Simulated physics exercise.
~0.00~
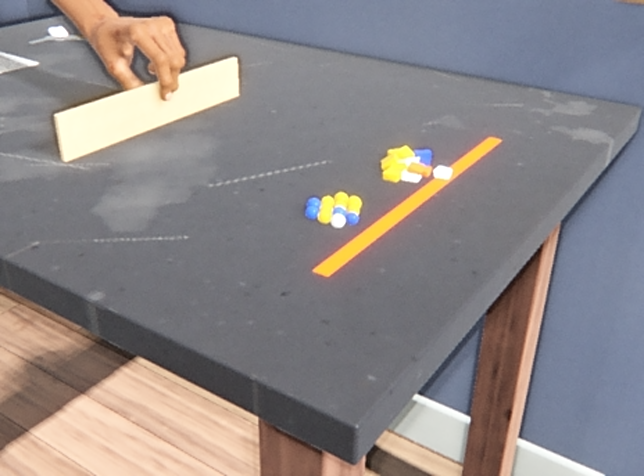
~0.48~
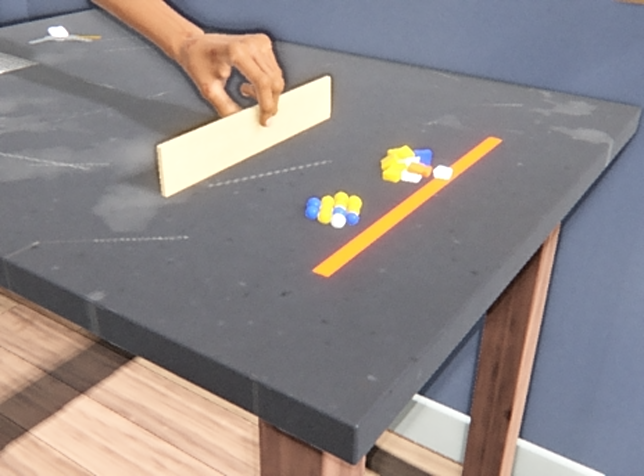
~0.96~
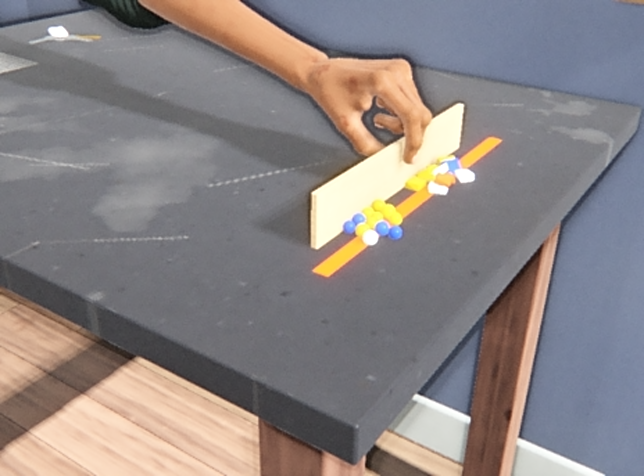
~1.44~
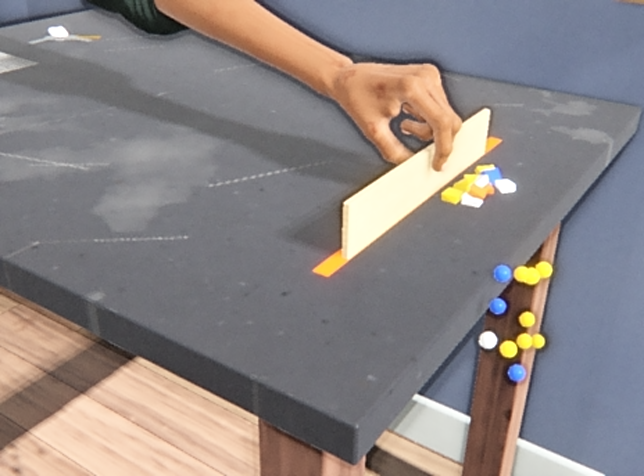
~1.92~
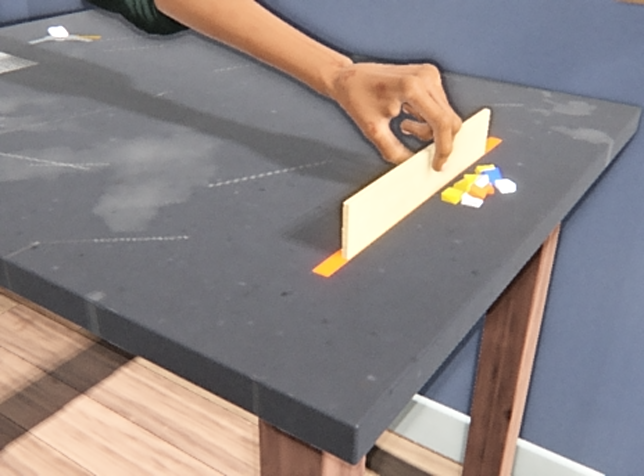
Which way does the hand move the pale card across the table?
The hand moves the card to the right, toward the orange strip.
